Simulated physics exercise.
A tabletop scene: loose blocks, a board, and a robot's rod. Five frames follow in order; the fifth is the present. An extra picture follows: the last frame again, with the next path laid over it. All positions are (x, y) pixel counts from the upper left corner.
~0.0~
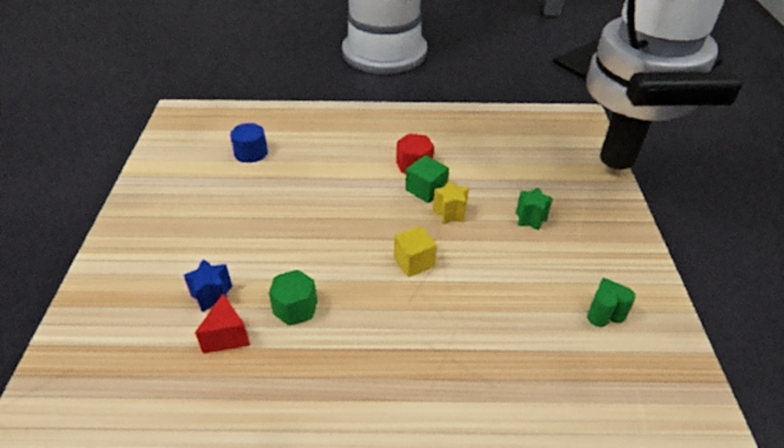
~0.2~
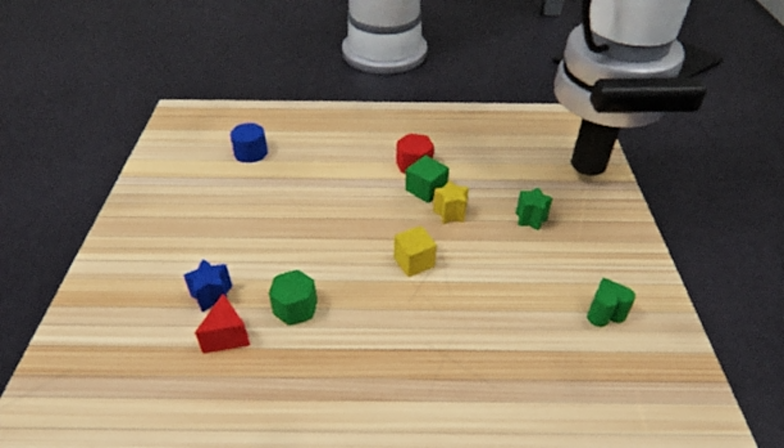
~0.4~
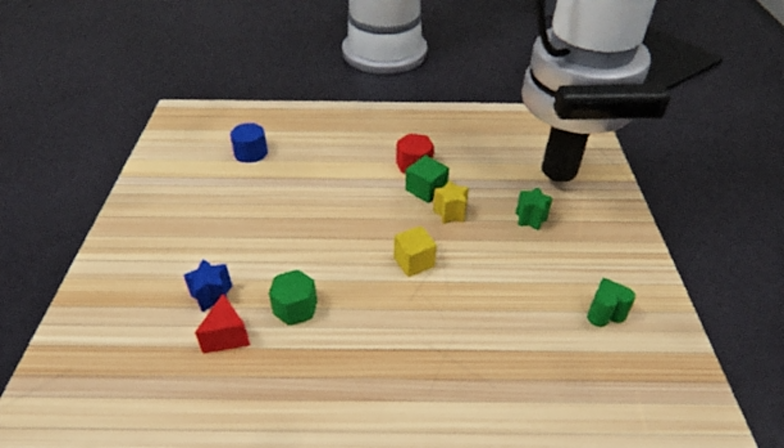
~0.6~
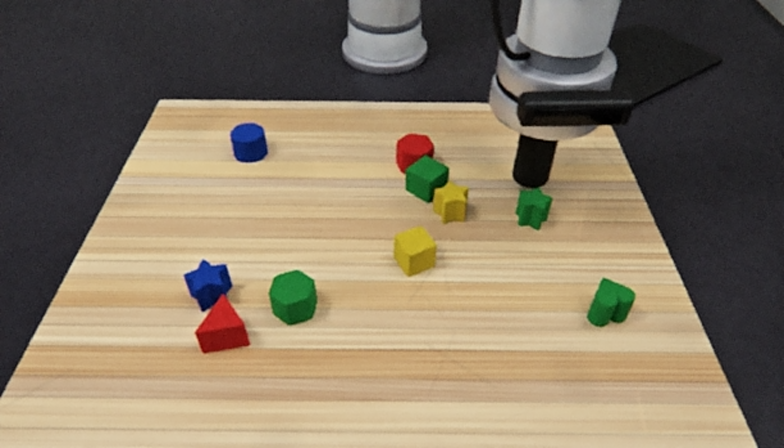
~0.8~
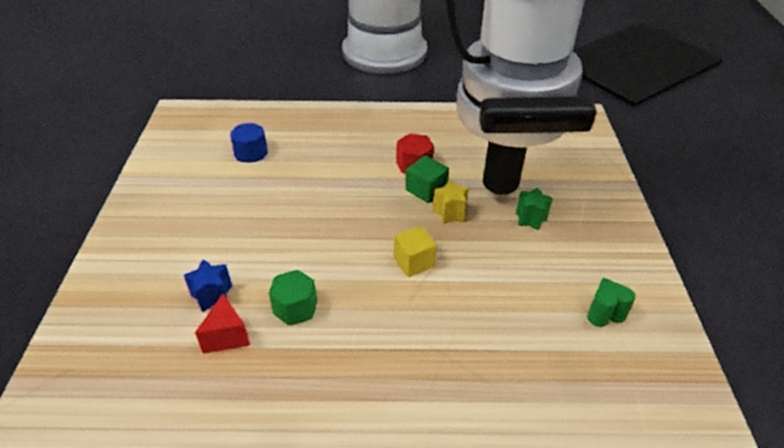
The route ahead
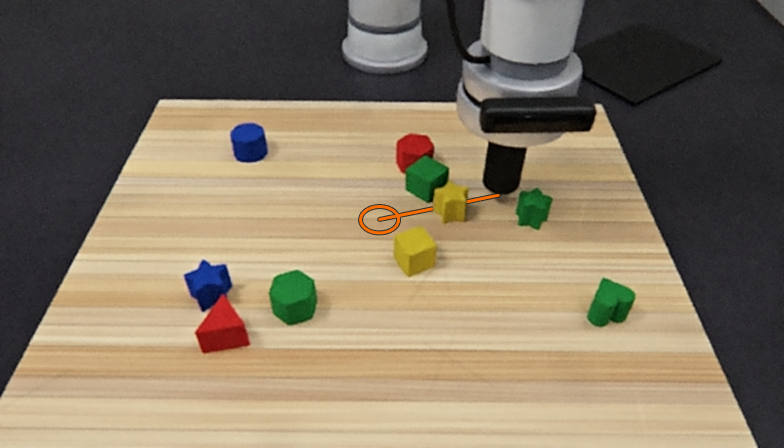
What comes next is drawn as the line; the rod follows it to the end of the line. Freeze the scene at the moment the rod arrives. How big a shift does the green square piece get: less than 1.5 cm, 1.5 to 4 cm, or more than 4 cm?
Less than 1.5 cm.
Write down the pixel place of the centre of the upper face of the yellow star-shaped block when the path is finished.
It will likely be found at (384, 220).
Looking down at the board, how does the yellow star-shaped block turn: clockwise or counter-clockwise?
Answer: Anticlockwise.
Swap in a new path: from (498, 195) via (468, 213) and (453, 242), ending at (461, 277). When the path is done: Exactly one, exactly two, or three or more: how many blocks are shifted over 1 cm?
I reckon the push displaces only one of the blocks by more than 1 cm.
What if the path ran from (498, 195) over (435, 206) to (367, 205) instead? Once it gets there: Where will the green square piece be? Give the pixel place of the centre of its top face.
It should be at about (408, 161).
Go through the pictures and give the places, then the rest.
In the first picture, rod's lower end (617, 160); green square piece (428, 168); yellow star-shaped block (453, 191); green star-shaped block (536, 197).
In the second picture, rod (588, 166); blocks still.
In the third picture, rod (559, 172); blocks still.
In the fourth picture, rod (530, 178); blocks still.
In the fifth picture, rod (500, 184); green square piece (428, 168); yellow star-shaped block (453, 191); green star-shaped block (536, 197).
Drawn move, in a line from (498, 195) to (380, 219).
What follows on the original path. One third of the way, rod (460, 192); yellow star-shaped block (434, 197).
Two thirds of the way, rod (421, 200); green square piece (418, 166), turned 30° clockwise; yellow star-shaped block (401, 211), turned 40° anticlockwise.
At the end, rod (379, 208); green square piece (418, 166), turned 30° clockwise; yellow star-shaped block (384, 220), turned 110° anticlockwise; green star-shaped block still.
